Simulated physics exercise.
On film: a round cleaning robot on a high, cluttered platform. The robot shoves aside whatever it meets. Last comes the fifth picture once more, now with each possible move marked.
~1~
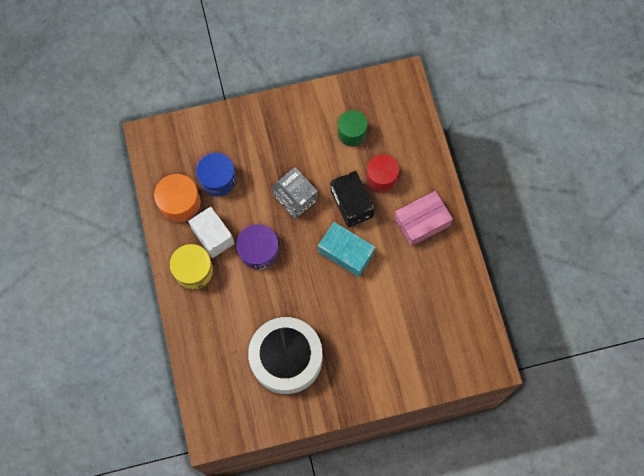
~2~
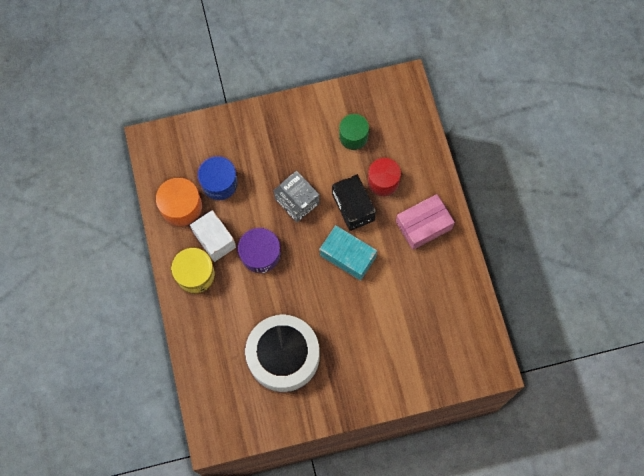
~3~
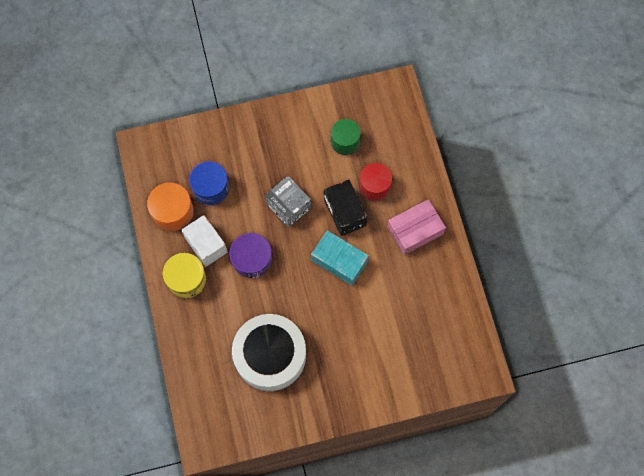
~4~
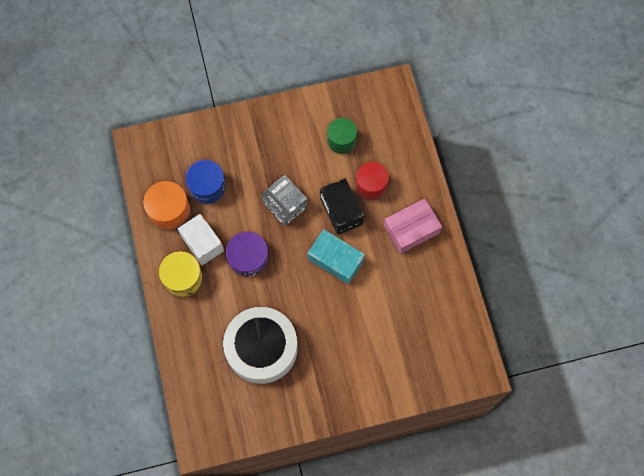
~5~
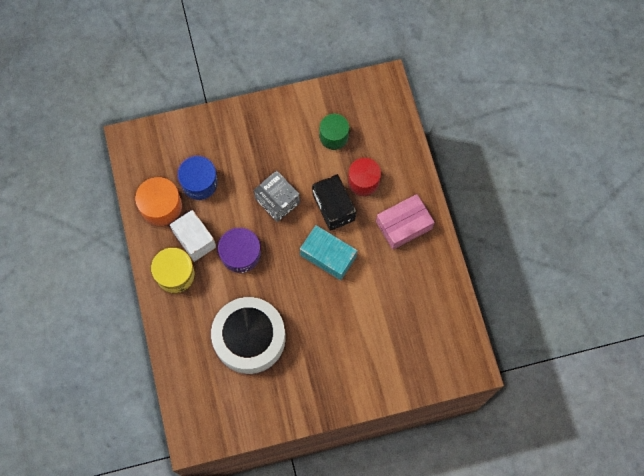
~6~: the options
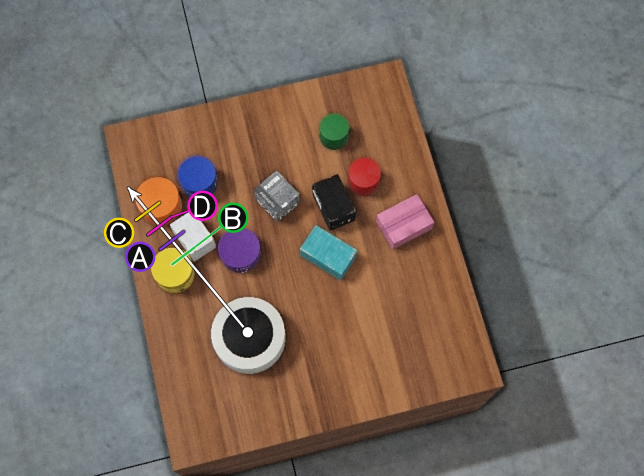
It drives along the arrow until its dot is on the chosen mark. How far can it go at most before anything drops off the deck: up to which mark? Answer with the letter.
At B, and not beyond.
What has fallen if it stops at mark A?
The yellow pail goes over.
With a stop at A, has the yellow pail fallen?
By then, yes.
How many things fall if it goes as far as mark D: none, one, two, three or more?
In all, one.
On the marked copy, A at (172, 241); B at (184, 255); C at (148, 212); D at (160, 226); the arrow from (248, 332) to (129, 188); the white dot at (248, 332).
With B. Early on, robot (224, 306); yellow pail (174, 271); orange canister (159, 202).
Further on, robot (201, 278); yellow pail (152, 255); white crate (192, 227).
At the end, robot (186, 260); yellow pail (134, 244); orange canister (156, 197); nothing has fallen.
As for the rest, A drops the yellow pail; C drops the yellow pail; D drops the yellow pail.
